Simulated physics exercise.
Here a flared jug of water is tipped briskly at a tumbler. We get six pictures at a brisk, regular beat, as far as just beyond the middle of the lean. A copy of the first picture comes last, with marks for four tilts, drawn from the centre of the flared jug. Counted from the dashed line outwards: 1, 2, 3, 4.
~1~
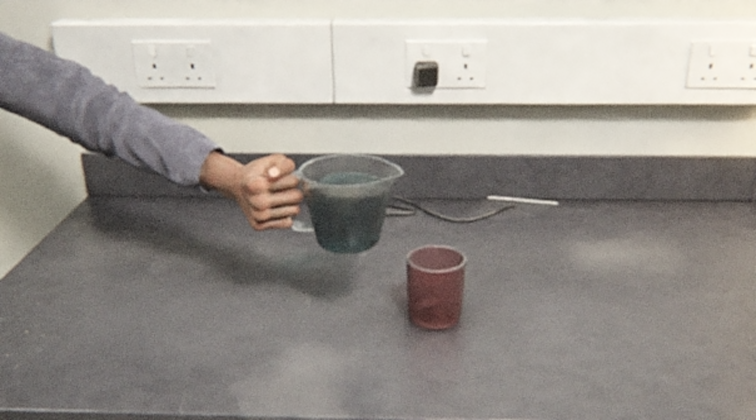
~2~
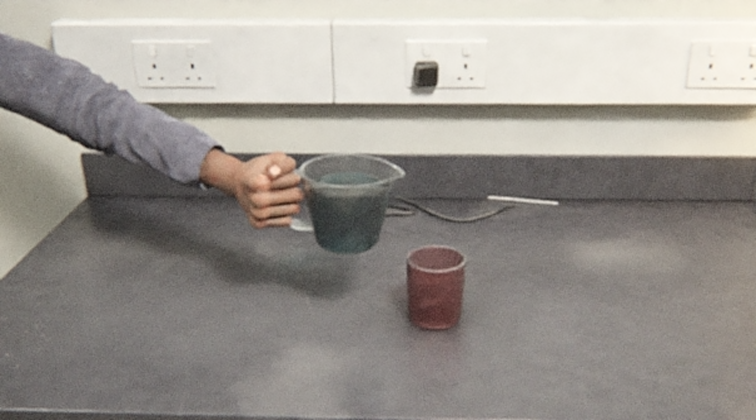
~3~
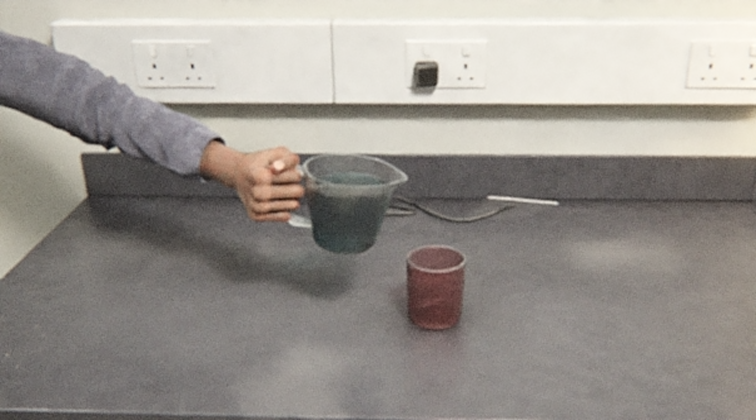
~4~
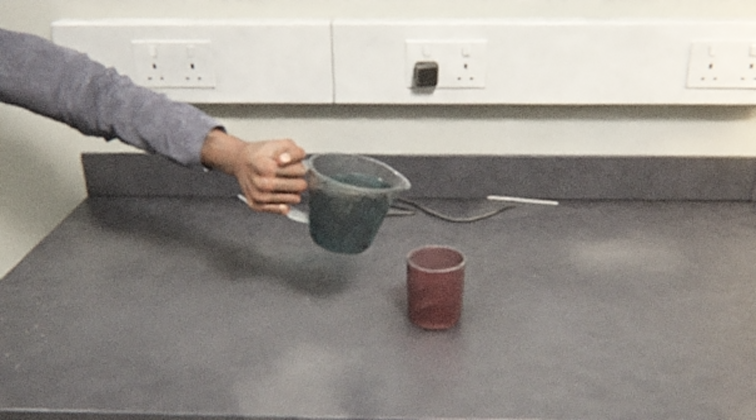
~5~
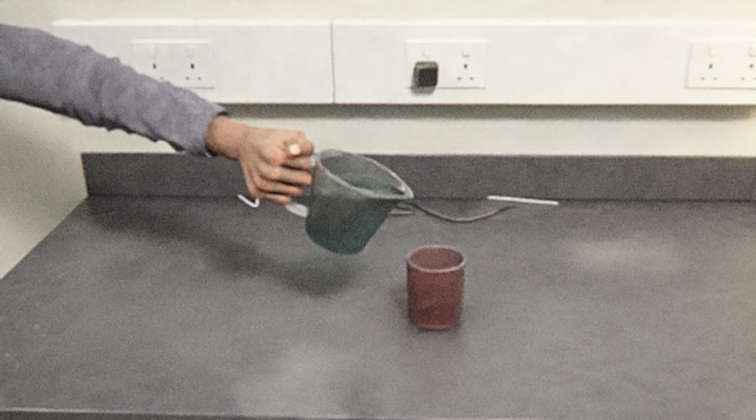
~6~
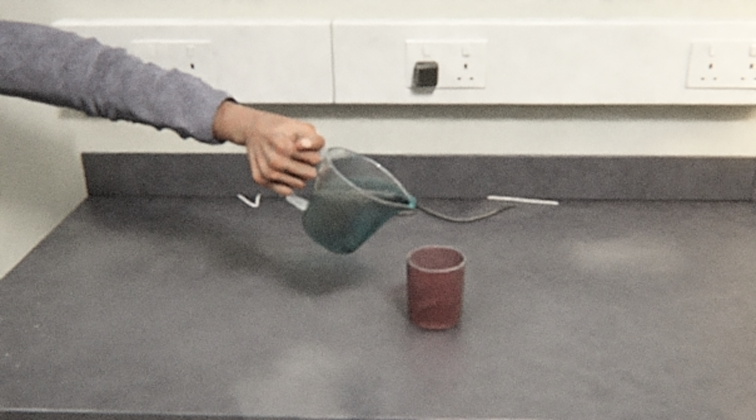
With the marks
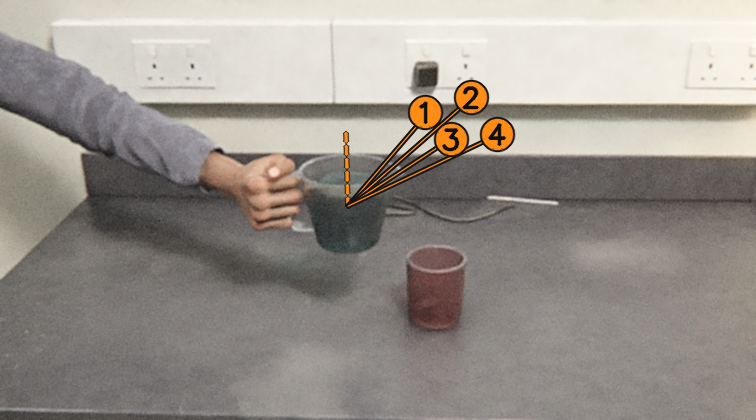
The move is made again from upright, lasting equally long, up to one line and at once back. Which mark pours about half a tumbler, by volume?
I would pick mark 2.
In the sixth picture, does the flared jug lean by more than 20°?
Yes, it does.
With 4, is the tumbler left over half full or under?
Over.
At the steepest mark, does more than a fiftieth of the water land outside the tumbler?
Yes.
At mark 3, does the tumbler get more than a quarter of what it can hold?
Yes.
On the marked copy, 1 at (416, 126); 2 at (459, 109); 3 at (436, 148); 4 at (482, 142).
For mark 1, the tumbler ends with about 31 % of what it can hold.
For mark 2, the tumbler ends with about 50 % of what it can hold.
For mark 3, the tumbler ends with about 71 % of what it can hold.
For mark 4, the tumbler ends with about 80 % of what it can hold; 9 % of the water is spilt.
